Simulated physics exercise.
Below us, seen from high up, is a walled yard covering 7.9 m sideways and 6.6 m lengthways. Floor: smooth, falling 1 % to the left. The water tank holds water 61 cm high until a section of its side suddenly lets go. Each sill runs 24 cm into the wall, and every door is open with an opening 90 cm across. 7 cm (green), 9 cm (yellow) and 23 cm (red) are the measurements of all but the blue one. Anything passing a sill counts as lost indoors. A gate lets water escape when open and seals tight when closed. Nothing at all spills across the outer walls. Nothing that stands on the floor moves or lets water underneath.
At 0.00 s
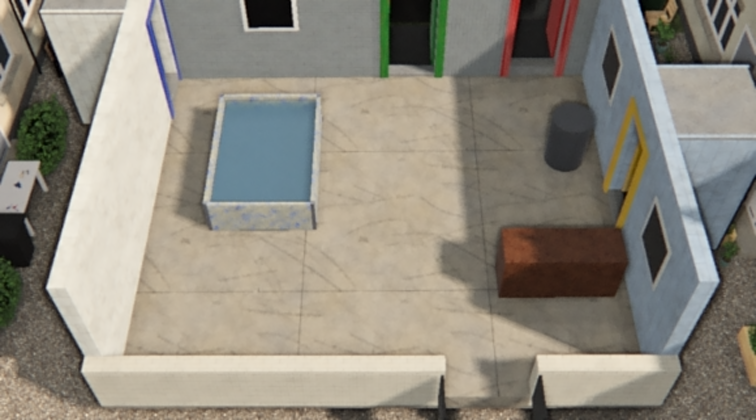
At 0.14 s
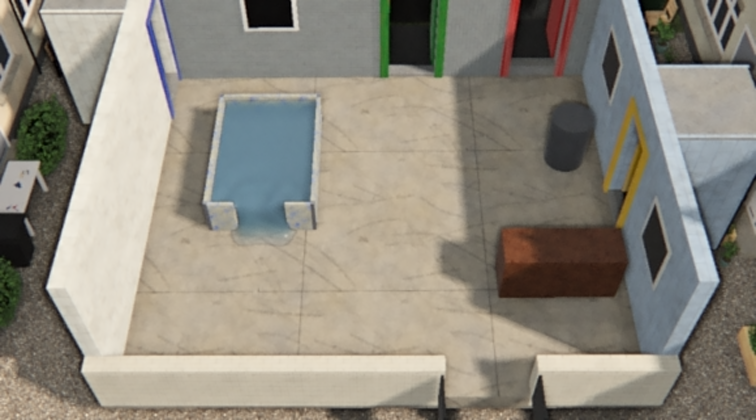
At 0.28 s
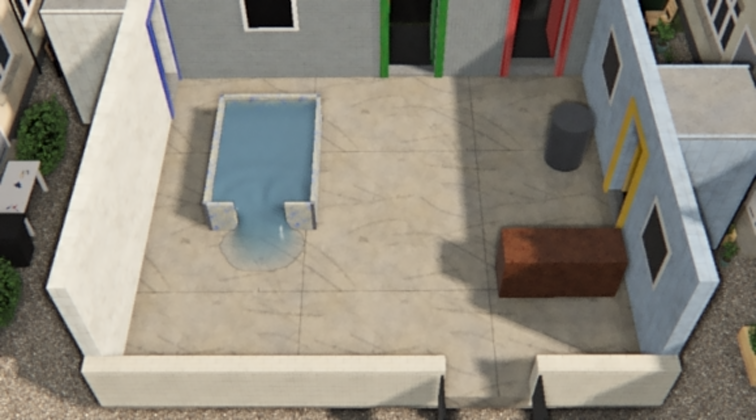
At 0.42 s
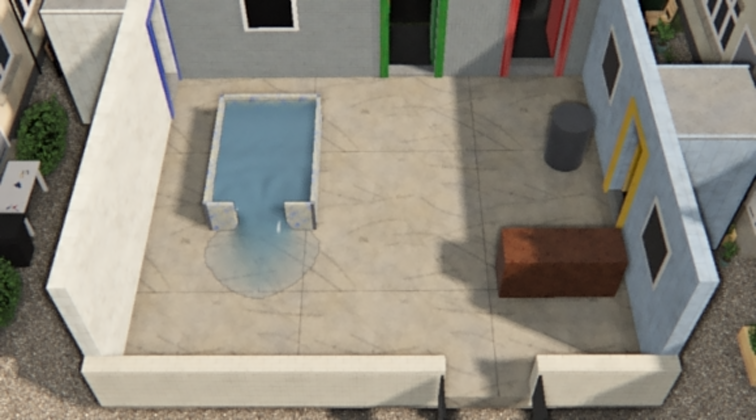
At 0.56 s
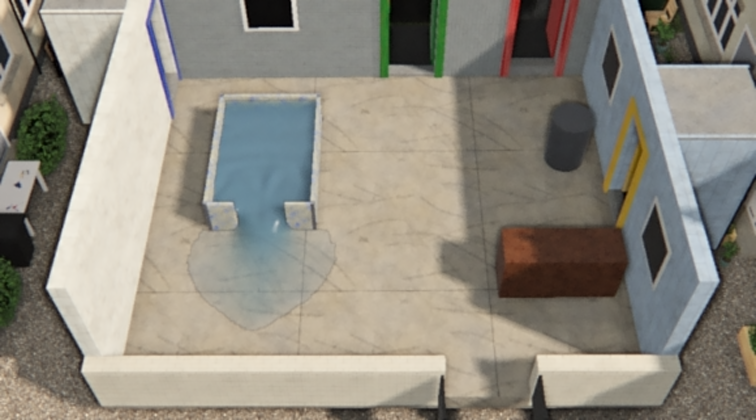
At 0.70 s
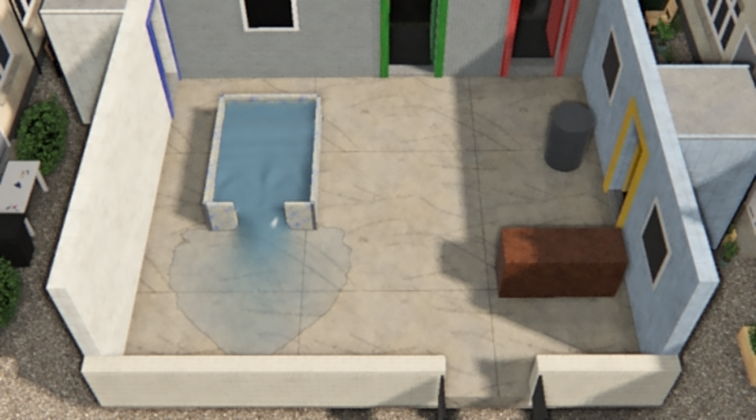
Water pouring through a gap in the near side of a raised tank, fanning out across the floor of a walled yard.
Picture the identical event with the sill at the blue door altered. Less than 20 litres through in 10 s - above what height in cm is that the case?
Above about 9.5 cm.
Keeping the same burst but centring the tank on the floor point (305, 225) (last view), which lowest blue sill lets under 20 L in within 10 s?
Some 9.0 cm.
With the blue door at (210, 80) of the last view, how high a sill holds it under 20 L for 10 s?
Close to 10.0 cm at the least.
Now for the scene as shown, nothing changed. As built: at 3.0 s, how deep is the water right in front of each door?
Door by door, in centimetres - green 0, yellow 0, red 0, blue 0.
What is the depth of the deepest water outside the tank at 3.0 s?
Up to some 28 centimetres, I'd say.
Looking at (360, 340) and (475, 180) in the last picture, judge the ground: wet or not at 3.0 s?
In that order: Under water, not reached.
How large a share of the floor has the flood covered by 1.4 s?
I'd say near 20 percent.
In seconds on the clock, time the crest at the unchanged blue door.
It peaks at about 8.0 s.
After 1.4 s water covers 20 % of the floor, deepest (33 cm) near (265, 237); it has not reached the blue door.
After 3.0 s water covers 30 % of the floor, deepest (28 cm) near (215, 383); it has not reached the blue door.
After 10.0 s water covers 80 % of the floor, deepest (14 cm) near (178, 89); 13 cm at the blue door, 0 litres in over its 22 cm sill.
At the blue door as built, the water arrived by 5.4 s and peaked near 14 cm at 8.0 s.
With a sill of 8 cm, 32 litres would have come in within the 10 s; with 11 cm, 11 litres. So under 20 litres takes about 9.5 cm.
